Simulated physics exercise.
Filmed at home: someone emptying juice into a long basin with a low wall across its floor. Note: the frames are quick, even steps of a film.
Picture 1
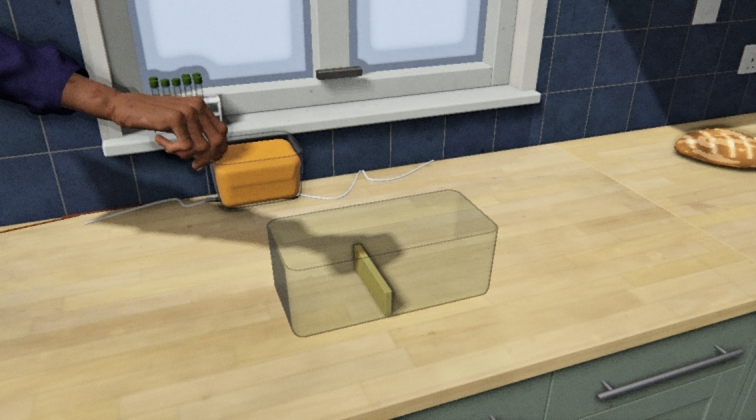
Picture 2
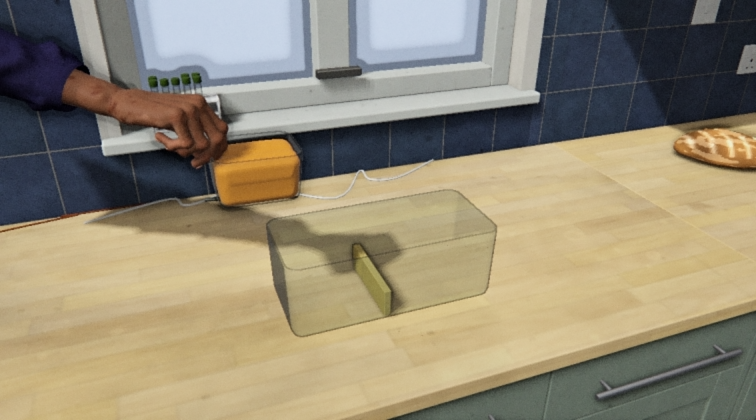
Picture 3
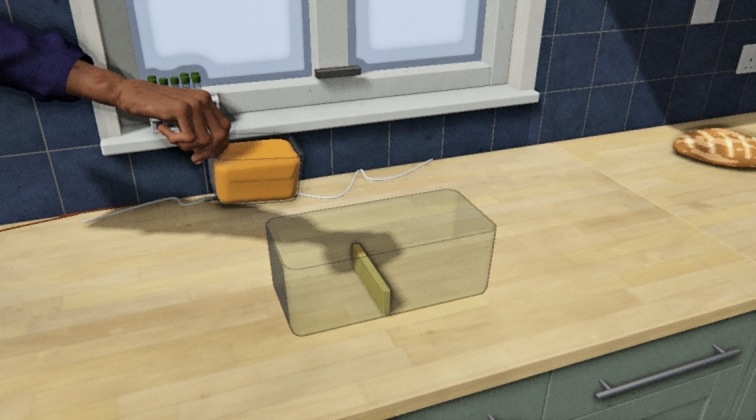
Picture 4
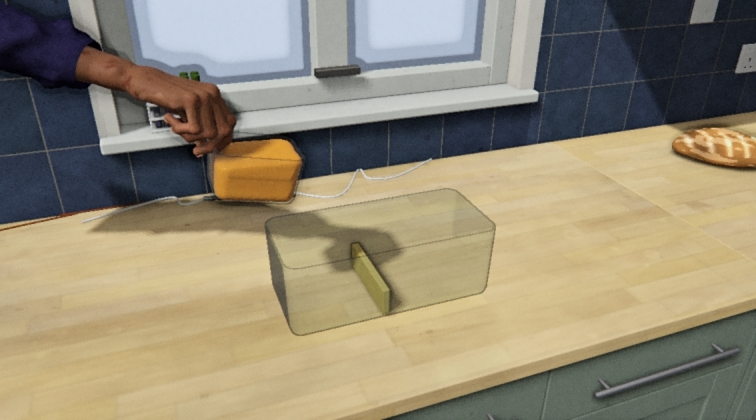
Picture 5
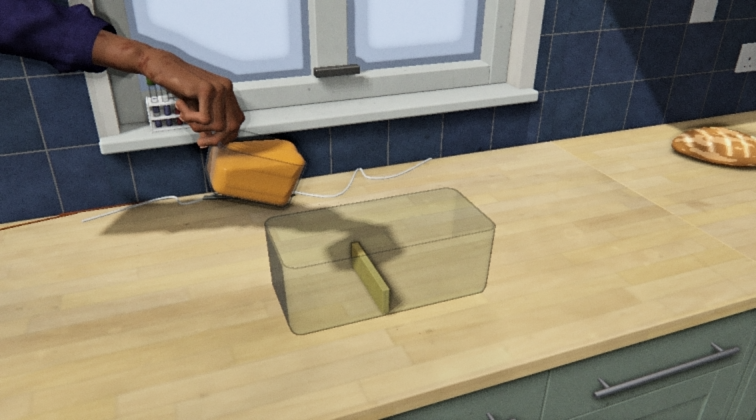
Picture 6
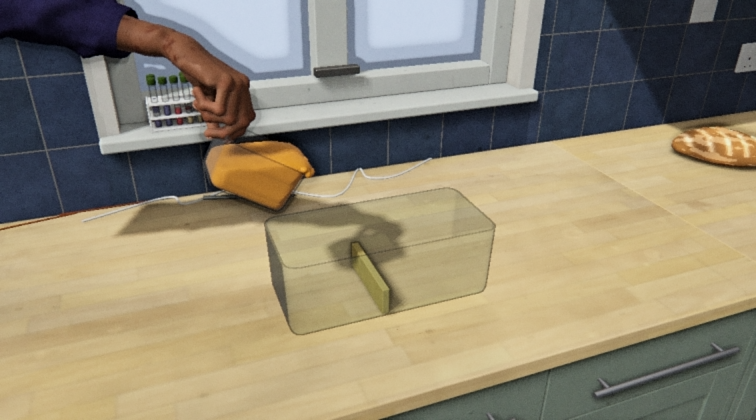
A hand reaching in from the left holds an orange container near the window, almost level at first above a clear, long basin with a low wall across its floor. The hand then shifts slightly right and tilts the container steadily further, its right side dipping toward the basin.
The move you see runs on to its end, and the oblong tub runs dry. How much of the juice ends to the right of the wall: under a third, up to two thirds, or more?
Most likely the right of the wall will hold too little for one third.
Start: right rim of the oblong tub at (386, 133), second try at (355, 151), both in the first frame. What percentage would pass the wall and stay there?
Roughly 95 % the first time and roughly 80 % the second.
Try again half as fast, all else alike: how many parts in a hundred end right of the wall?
It works out near 0 %.
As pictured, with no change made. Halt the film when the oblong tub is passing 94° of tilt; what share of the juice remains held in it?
Roughly 20 percent remains at that point.
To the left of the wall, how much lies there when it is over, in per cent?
It is close to 95 per cent.
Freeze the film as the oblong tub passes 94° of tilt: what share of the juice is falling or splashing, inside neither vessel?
It's about 35 per cent.
A moment on, the oblong tub is tipped on its side and 21 per cent is still to pour, 43 is left of the wall and 0 right of it.
Next, the oblong tub is tipped right over and 3 per cent is still to pour, 90 is left of the wall and 2 right of it.
Then the oblong tub is tipped right over and 0 per cent is still to pour, 96 is left of the wall and 3 right of it.
Later the oblong tub is tipped right over and 0 per cent is still to pour, 95 is left of the wall and 3 right of it.
At rest 95 per cent lies left of the wall, 4 right of it and 1 outside.
